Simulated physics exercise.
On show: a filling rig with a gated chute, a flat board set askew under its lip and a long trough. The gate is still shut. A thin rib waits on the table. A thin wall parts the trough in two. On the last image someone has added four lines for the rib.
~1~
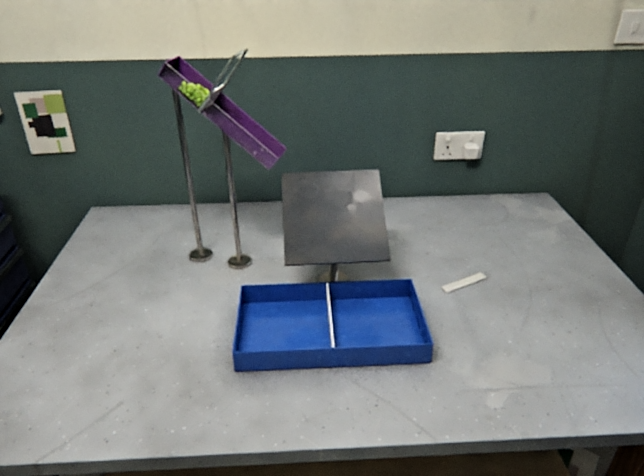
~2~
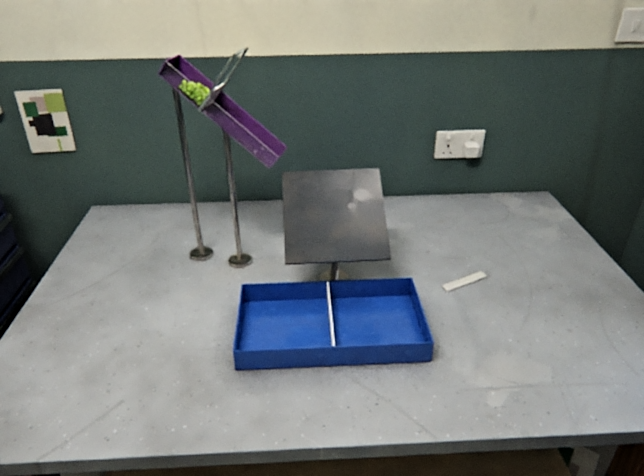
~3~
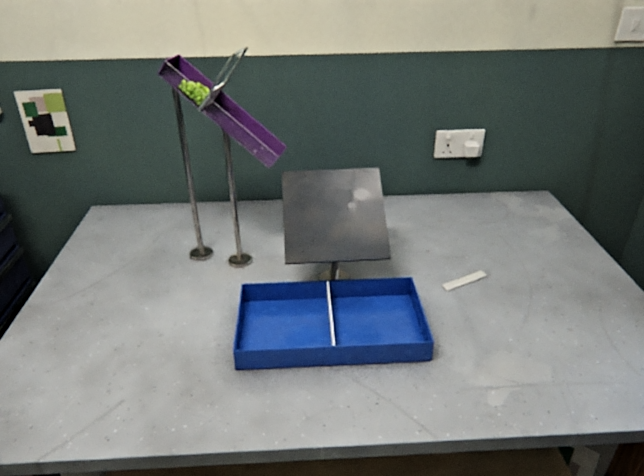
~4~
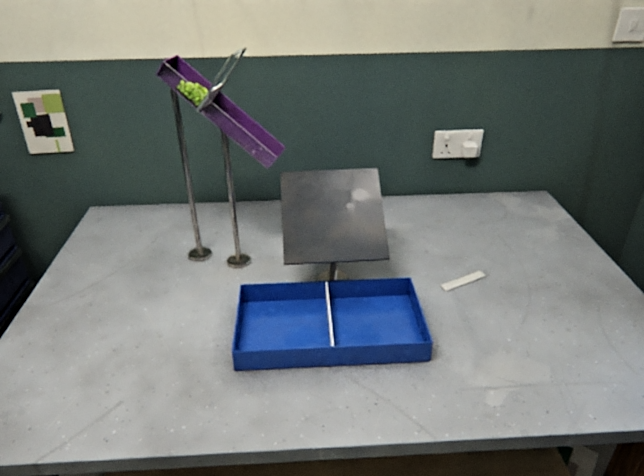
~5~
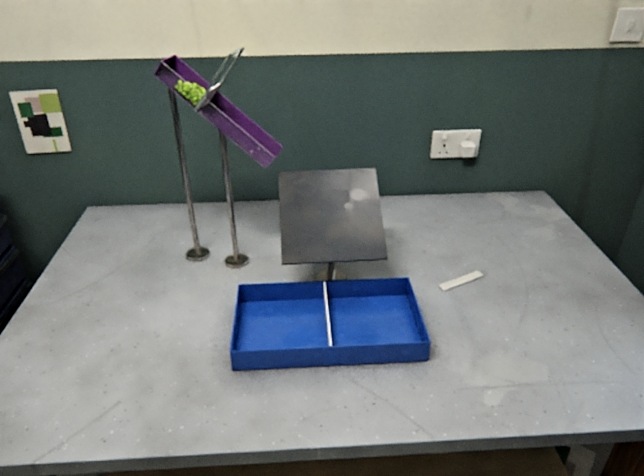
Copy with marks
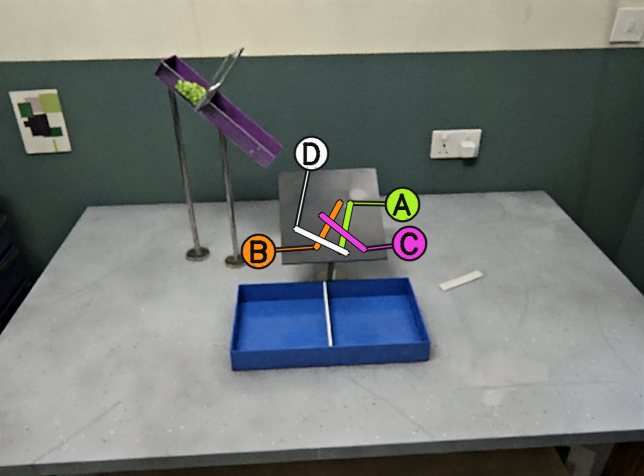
Nothing moves as green pellets sit behind a gate in a purple chute above a blue tray.
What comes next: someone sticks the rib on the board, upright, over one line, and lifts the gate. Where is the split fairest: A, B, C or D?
A beats the others.
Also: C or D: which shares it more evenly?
That would be C.
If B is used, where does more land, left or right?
More lands on the left.
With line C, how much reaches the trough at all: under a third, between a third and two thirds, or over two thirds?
Line C gives over two thirds.
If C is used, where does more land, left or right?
Right.
On the marked copy, line A from (350, 203) to (340, 251); line B from (339, 202) to (316, 247); line C from (321, 215) to (364, 249); line D from (296, 228) to (346, 252).
With A, of what is caught, about half in the left half, about half in the right.
With B, of what is caught, nearly all in the left half, a small part in the right.
With C, of what is caught, a small part in the left half, most in the right.
With D, of what is caught, none in the left half, all in the right.
